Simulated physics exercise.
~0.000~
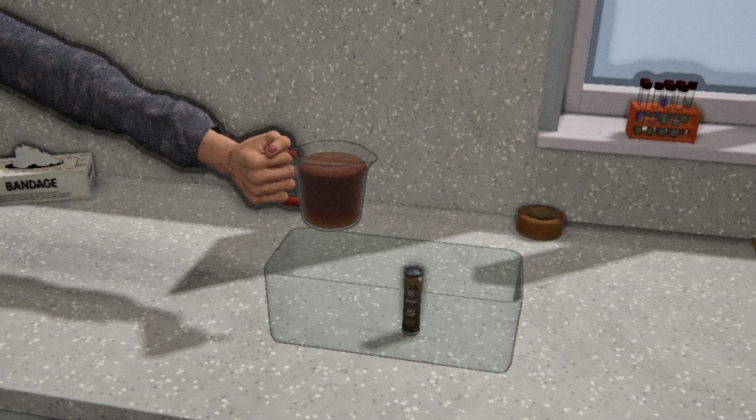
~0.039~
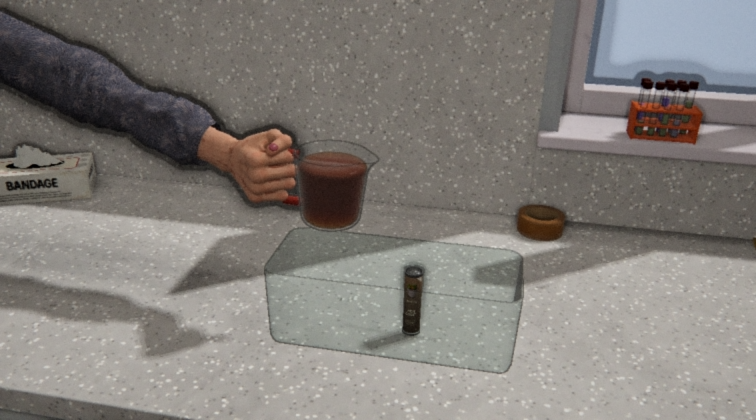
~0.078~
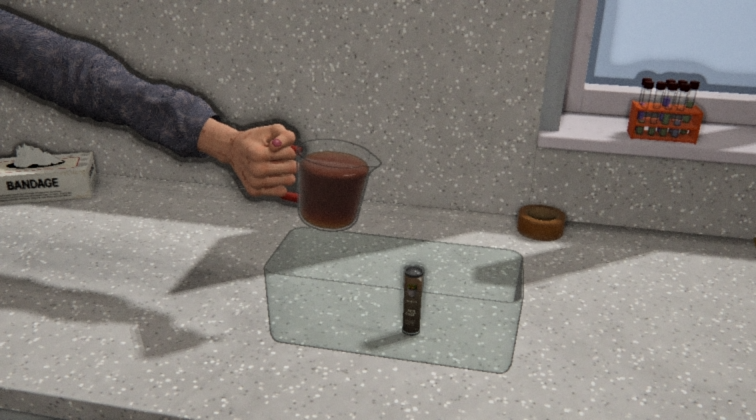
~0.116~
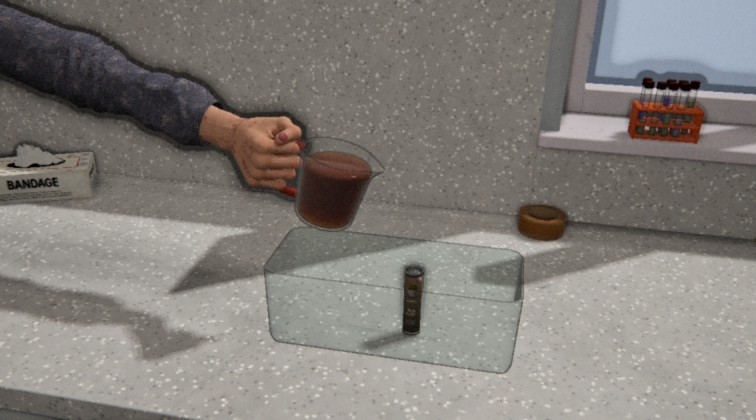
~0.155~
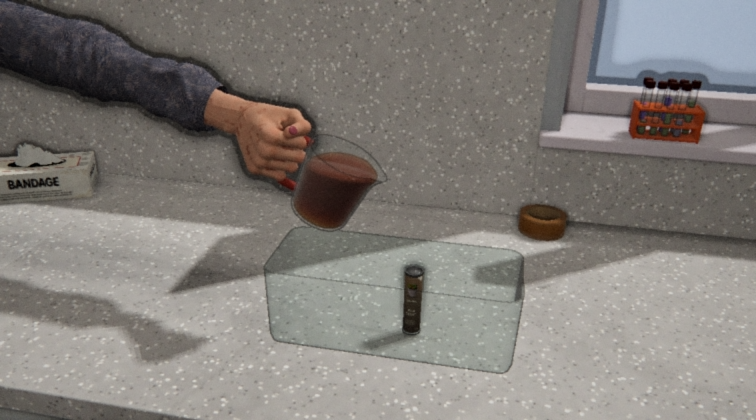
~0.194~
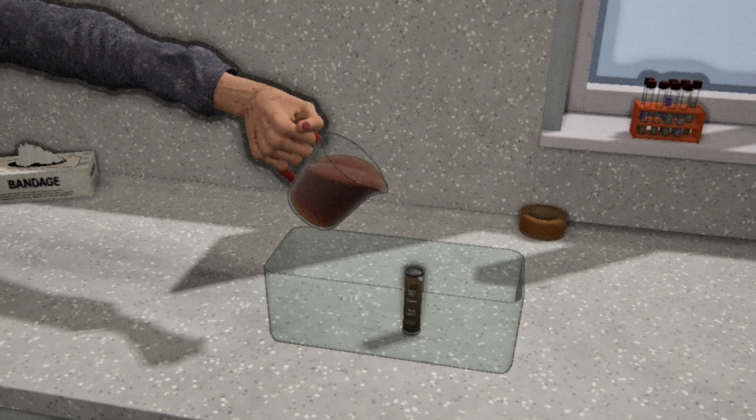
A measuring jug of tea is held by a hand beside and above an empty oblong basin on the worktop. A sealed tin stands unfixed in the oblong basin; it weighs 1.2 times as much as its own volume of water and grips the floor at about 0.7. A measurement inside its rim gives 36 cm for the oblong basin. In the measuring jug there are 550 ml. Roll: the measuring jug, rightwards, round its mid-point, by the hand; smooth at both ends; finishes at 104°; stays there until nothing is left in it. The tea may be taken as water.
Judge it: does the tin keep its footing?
No, it tips over.
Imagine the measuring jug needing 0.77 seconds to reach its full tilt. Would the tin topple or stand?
Result: Tin tipped over.
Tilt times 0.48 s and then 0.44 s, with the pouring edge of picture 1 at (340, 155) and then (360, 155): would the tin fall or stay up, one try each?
The tin stays vertical the first time and overturns the second time.
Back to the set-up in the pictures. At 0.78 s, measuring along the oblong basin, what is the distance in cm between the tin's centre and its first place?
Around 9 cm.
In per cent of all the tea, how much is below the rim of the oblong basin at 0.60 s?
My estimate is about 84 percent.
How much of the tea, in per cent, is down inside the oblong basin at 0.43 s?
Around 34 percent.
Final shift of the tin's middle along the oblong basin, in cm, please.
Looks like roughly 9.5 cm in total.
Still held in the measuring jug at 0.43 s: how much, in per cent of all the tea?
About 42 percent.
By 0.43 s the tilt is 101° and 42 per cent is still to pour; the tin stands where it began.
By 0.60 s the tilt is 104° and 8 per cent is still to pour; the tin stands 3 cm from where it began.
By 0.78 s the tilt is 104° and 1 per cent is still to pour; the tin lies on its side.
By 0.98 s the tilt is 104° and 0 per cent is still to pour; the tin lies on its side.
At rest the tin lies on its side.
